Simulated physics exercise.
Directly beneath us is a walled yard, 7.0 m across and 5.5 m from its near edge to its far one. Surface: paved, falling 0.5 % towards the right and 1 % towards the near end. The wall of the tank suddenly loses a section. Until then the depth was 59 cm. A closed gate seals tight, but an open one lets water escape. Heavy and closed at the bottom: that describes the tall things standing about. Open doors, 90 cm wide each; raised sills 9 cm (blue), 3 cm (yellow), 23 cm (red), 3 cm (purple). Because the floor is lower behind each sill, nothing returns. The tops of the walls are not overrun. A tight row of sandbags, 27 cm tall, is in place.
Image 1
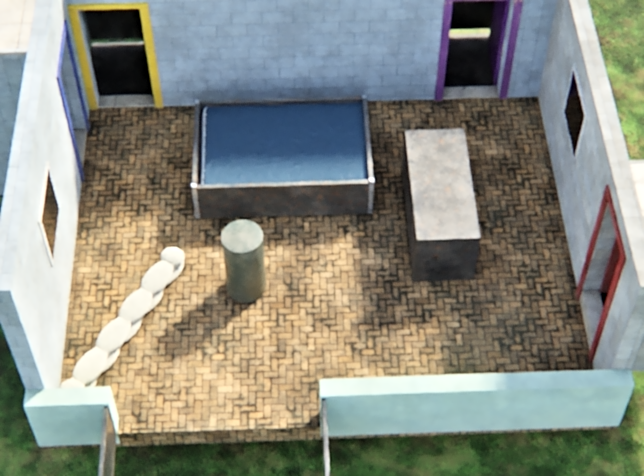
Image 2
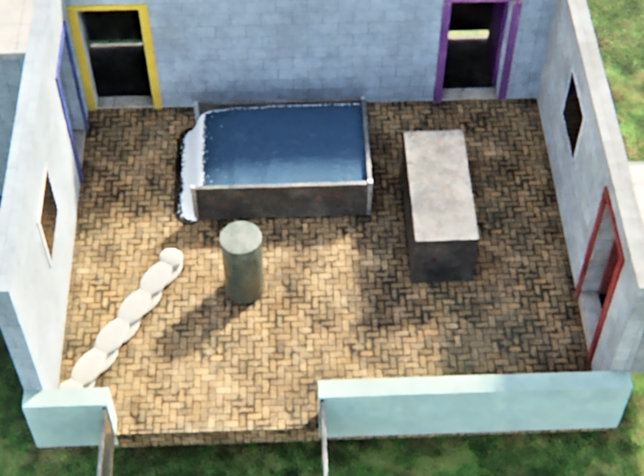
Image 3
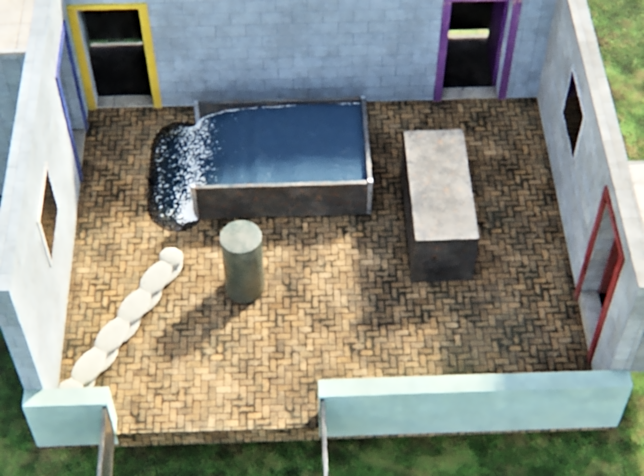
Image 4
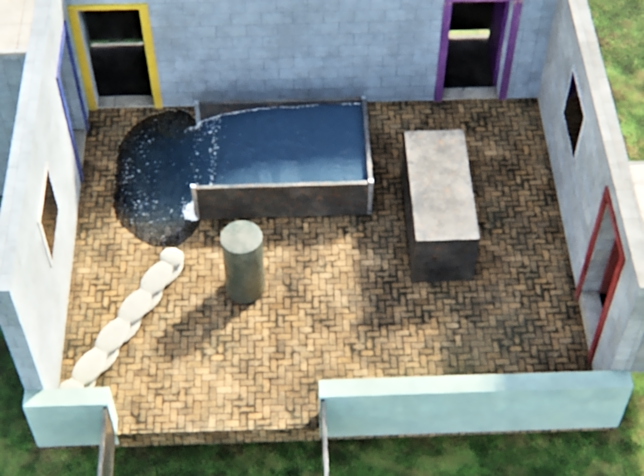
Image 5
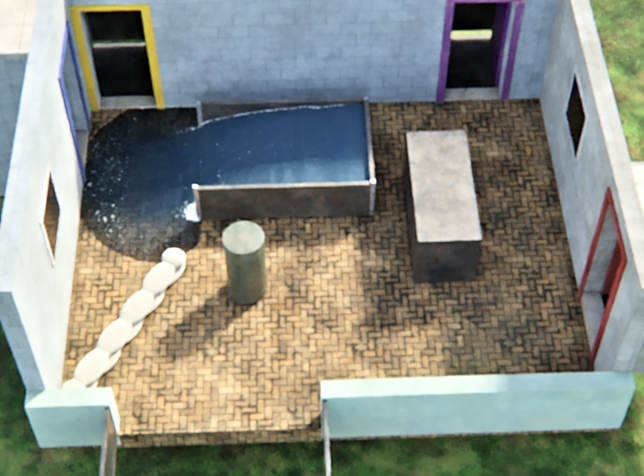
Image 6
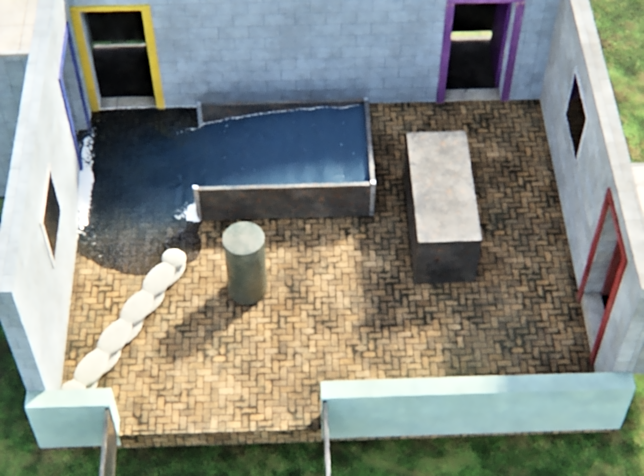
A tank of blue water opens at its left end and floods outward across the brick floor to the left wall.
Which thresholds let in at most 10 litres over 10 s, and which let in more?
The blue door lets in more; the yellow door lets in more; the red door lets in at most that; the purple door lets in at most that.
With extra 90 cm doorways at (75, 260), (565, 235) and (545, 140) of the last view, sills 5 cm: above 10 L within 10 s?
Check each in turn: The first succeeds, the second fails, the third fails.
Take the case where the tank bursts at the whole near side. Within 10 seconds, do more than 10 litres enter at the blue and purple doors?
Outcome at blue: Not exceeded; outcome at purple: Exceeded.
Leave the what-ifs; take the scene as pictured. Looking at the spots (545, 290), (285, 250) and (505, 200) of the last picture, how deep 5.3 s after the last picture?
First 0 cm, then 3 cm, then 0 cm.
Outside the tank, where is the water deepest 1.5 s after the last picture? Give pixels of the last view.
The spot is near (61, 395) in the last view.
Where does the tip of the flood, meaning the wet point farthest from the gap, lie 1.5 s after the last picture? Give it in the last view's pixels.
Somewhere about (60, 407).
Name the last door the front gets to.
Result: Red door.
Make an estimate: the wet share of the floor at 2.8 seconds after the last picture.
Around 30 per cent.
Then, 0.7 s after the last picture water covers 20 % of the floor and is deepest (36 cm) near (83, 194); blue door 31 cm at the sill, 86 L in, yellow door 14 cm at the sill, 10 L in, red door not reached, purple door not reached.
Then, 1.5 s after the last picture water covers 20 % of the floor and is deepest (45 cm) near (61, 395); blue door 32 cm at the sill, 212 L in, yellow door 20 cm at the sill, 65 L in, red door not reached, purple door not reached.
Then, 2.8 s after the last picture water covers 30 % of the floor and is deepest (41 cm) near (61, 395); blue door 21 cm at the sill, 360 L in, yellow door 17 cm at the sill, 209 L in, red door not reached, purple door not reached.
Then, 5.3 s after the last picture water covers 45 % of the floor and is deepest (20 cm) near (108, 336); blue door 12 cm at the sill, 411 L in, yellow door 9 cm at the sill, 338 L in, red door not reached, purple door not reached.
Then, 9.3 s after the last picture water covers 60 % of the floor and is deepest (10 cm) near (586, 404); blue door 7 cm at the sill, 421 L in, yellow door 7 cm at the sill, 437 L in, red door 1 cm at the sill, 0 L in, purple door 2 cm at the sill, 0 L in.
